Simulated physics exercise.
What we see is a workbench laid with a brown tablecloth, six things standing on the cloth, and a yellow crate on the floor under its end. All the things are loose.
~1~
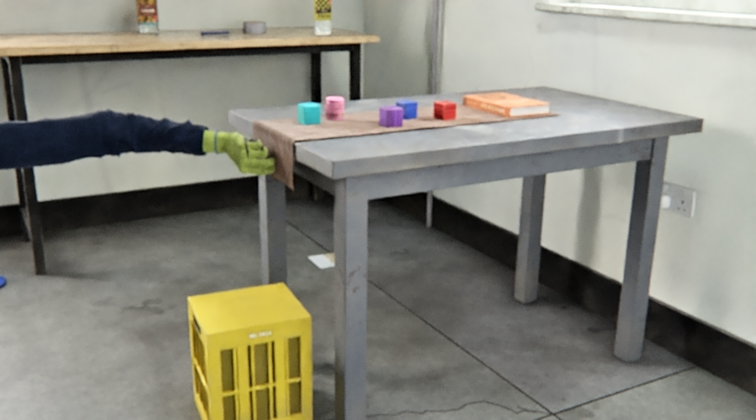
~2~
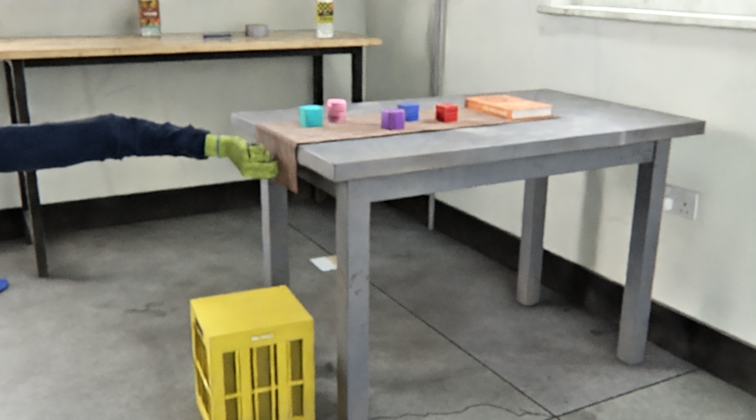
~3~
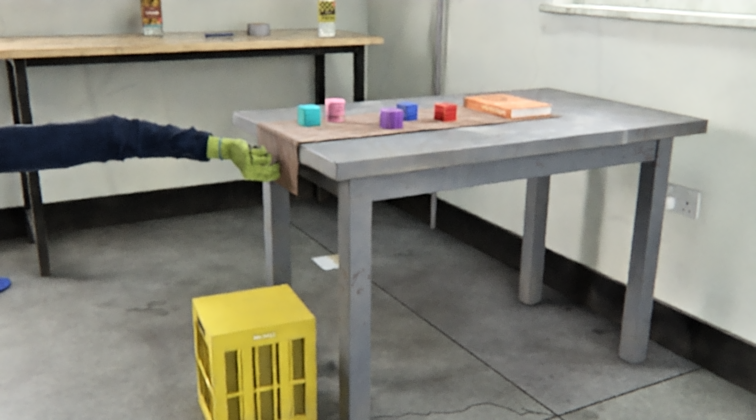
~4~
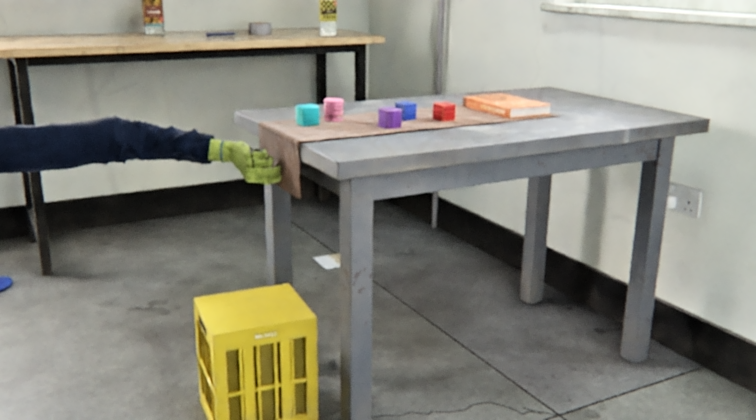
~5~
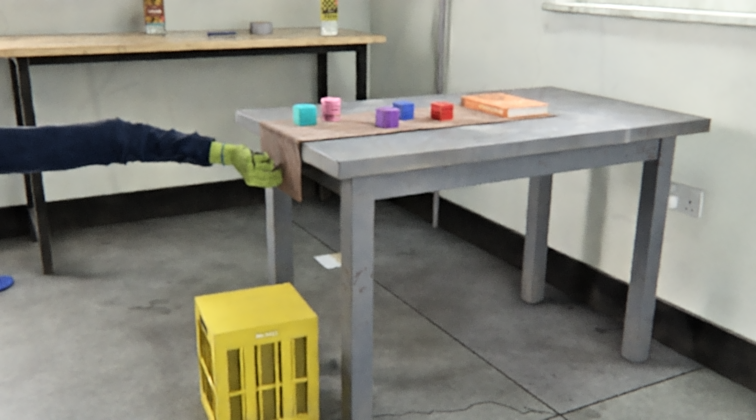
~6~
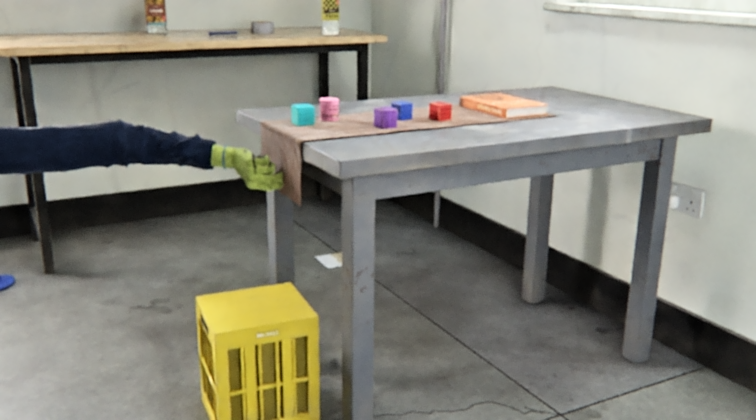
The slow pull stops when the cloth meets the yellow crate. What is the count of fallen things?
Over the edge go three.
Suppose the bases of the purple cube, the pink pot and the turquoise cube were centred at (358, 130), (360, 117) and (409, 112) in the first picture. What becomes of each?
The purple cube drops off, the pink pot goes over, the turquoise cube does not fall.
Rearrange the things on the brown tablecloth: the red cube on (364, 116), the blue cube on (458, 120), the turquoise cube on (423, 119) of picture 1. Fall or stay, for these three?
The red cube drops off, the blue cube keeps its place on top, the turquoise cube survives.
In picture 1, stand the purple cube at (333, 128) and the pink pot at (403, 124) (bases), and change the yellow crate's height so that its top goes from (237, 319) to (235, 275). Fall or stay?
The purple cube is carried off, the pink pot does not fall.
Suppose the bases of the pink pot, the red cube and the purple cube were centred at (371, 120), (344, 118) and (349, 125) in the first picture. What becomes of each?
The pink pot comes down; the red cube goes over; the purple cube tumbles off.
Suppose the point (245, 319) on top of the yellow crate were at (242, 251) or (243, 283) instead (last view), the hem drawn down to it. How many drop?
Then 1 and 2.
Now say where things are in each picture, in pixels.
The first frame shows hem (294, 191); turquoise cube (309, 105); pink pot (335, 98); purple cube (391, 107); blue cube (407, 102); red cube (445, 102); top of the crate (237, 319).
The second frame shows hem (298, 193); turquoise cube (311, 107).
The third frame shows hem (298, 196); pink pot (335, 100).
The fourth frame shows hem (301, 199); purple cube (390, 109); top of the crate (243, 320).
The fifth frame shows hem (301, 202); blue cube (403, 103).
The sixth frame shows hem (301, 206); turquoise cube (303, 106); pink pot (329, 99); purple cube (386, 108); blue cube (402, 103); red cube (441, 103).
Early on, hem near (281, 234); turquoise cube gone.
Midway, hem near (280, 274); turquoise cube and pink pot gone.
Near the end, hem on the crate; turquoise cube, pink pot and purple cube gone.
Finally, hem on the crate; turquoise cube, pink pot and purple cube gone. The workbench loses three.
